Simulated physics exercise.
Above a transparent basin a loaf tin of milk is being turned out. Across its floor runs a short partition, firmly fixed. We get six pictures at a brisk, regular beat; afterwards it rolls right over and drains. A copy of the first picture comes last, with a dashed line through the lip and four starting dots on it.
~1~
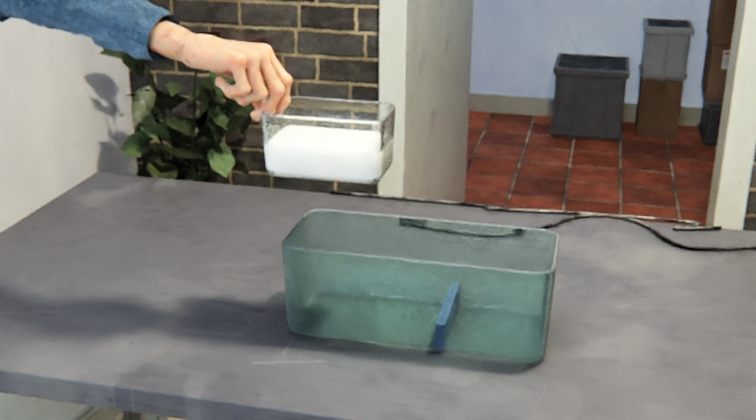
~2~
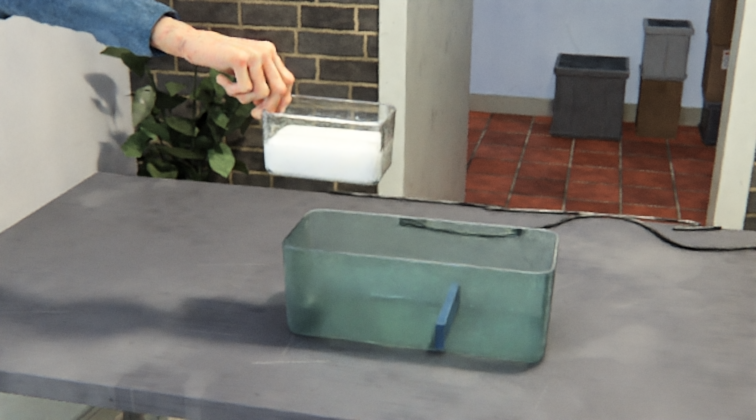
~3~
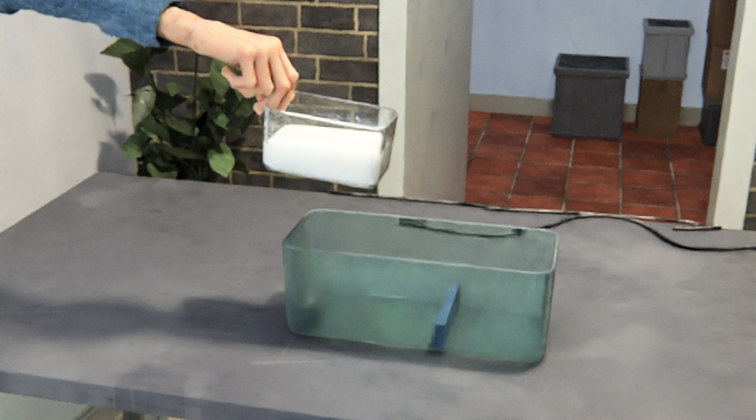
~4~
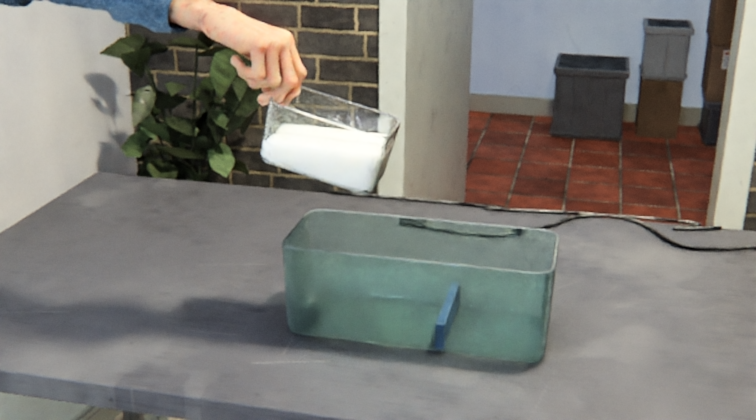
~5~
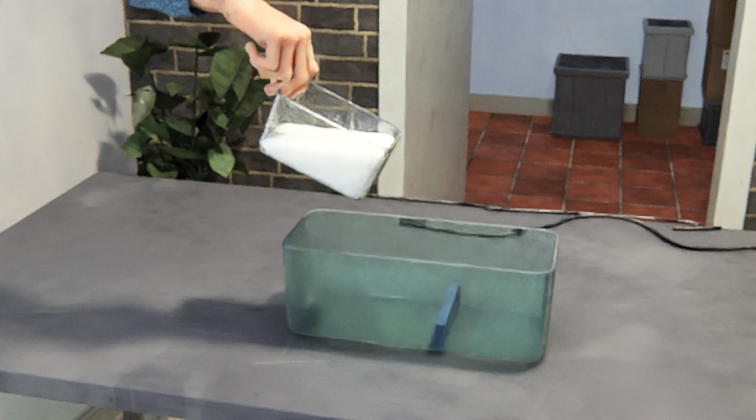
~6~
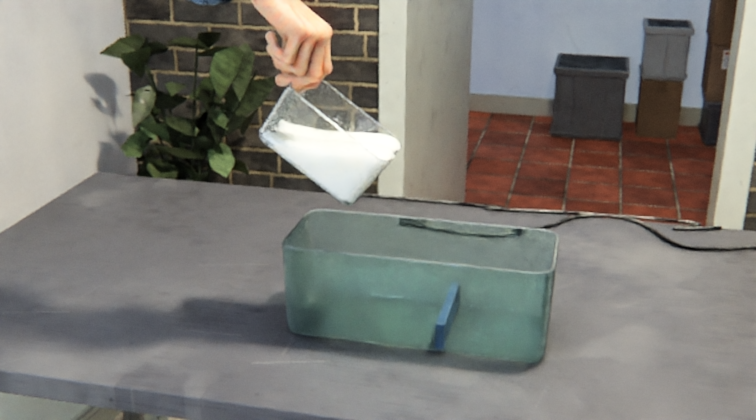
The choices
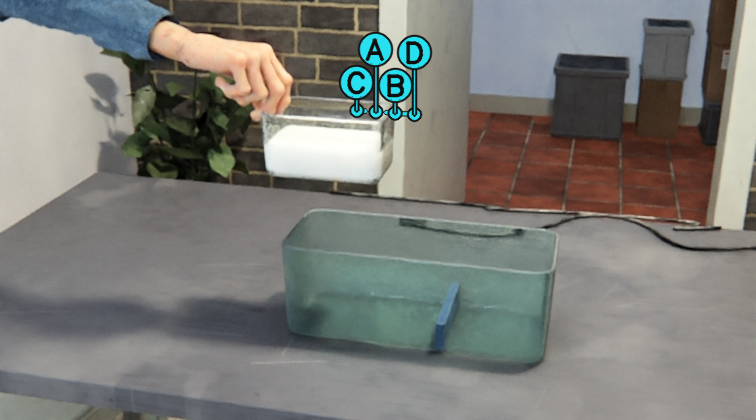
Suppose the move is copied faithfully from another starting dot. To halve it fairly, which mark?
It is D.
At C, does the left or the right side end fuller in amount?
The left side.
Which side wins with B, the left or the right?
The left one.
On the marked copy, A at (375, 111); B at (395, 113); C at (356, 110); D at (414, 114).
Choosing A, about 96 % ends left of the wall and 4 % right of it.
Choosing B, about 75 % ends left of the wall and 24 % right of it.
Choosing C, about 91 % ends left of the wall and 8 % right of it.
Choosing D, about 47 % ends left of the wall and 52 % right of it.
